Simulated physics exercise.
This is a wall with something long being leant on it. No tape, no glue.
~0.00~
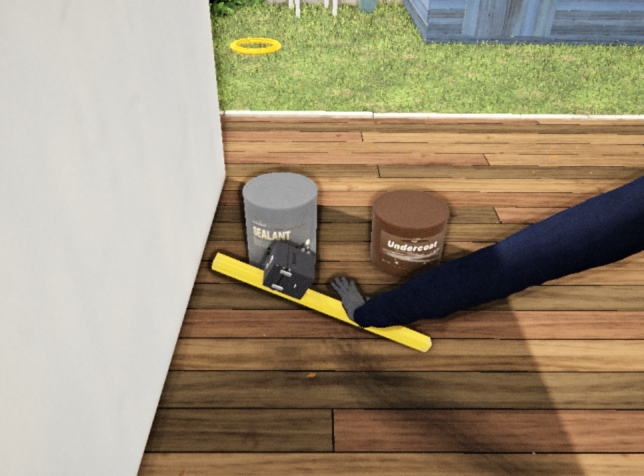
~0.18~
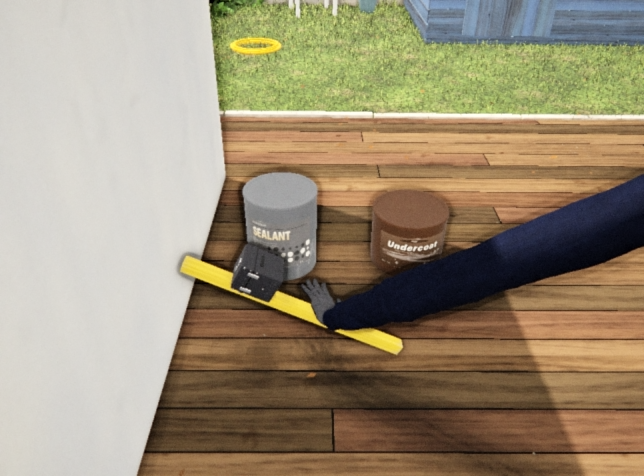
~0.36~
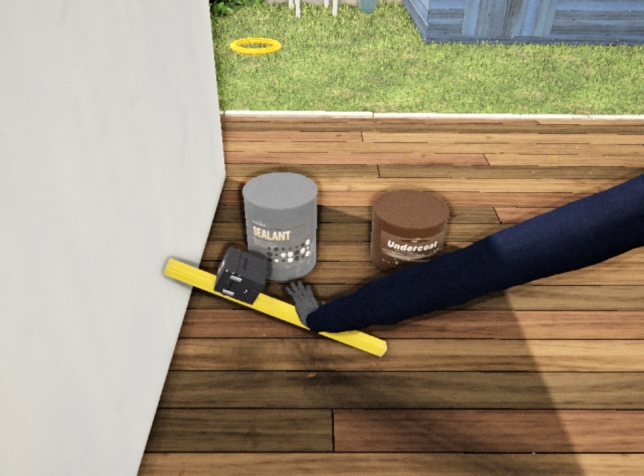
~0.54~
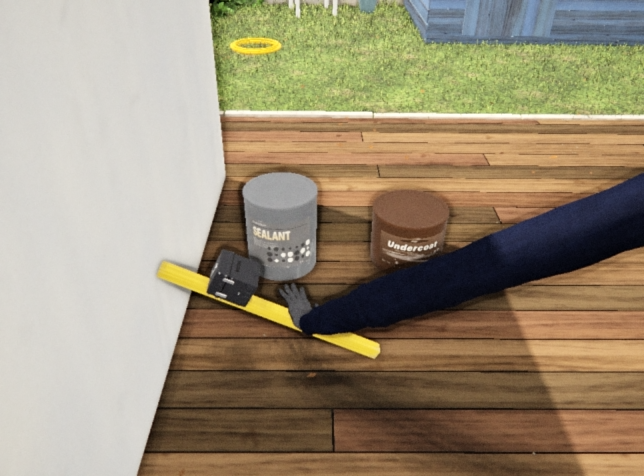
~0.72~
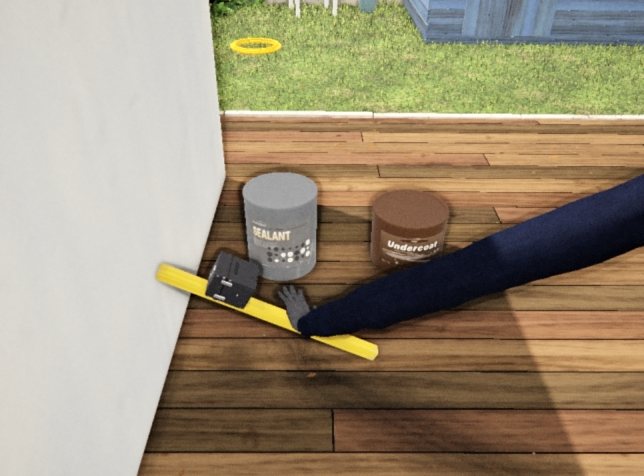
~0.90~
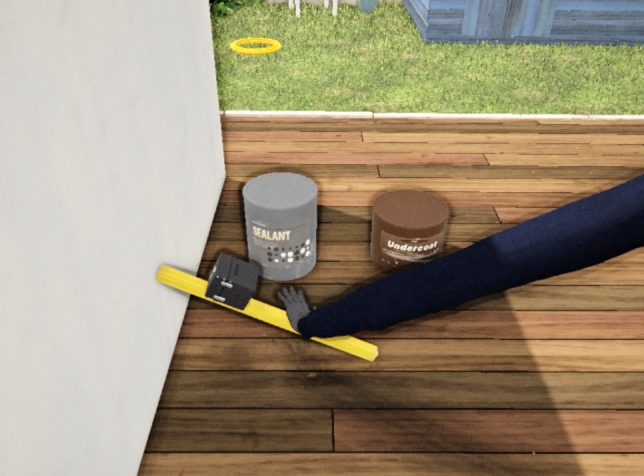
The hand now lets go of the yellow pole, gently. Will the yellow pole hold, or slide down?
Outcome: The pole slides down.
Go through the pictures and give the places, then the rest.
In the first picture, not yet at the wall; yellow pole (328, 305); grey pail (282, 226).
In the second picture, not yet at the wall; yellow pole (297, 308); grey pail (282, 226).
In the third picture, not yet at the wall; yellow pole (281, 310); grey pail (282, 226).
In the fourth picture, not yet at the wall; yellow pole (274, 312); grey pail (282, 226).
In the fifth picture, leant on the wall, still held; yellow pole (273, 314); grey pail (282, 226).
In the sixth picture, leant on the wall, still held; yellow pole (273, 315); grey pail (282, 226).
After 1.20 s, yellow pole leaning 17° more than when let go near (283, 339).
After 1.30 s, yellow pole leaning 26° more than when let go near (287, 348).
After 1.50 s, yellow pole leaning 27° more than when let go near (288, 353).
In the end (2.2 s), moved from the start, yellow pole; the other 2 unmoved. At the end, from the last picture's camera, yellow pole near (288, 354). The pole slips out.
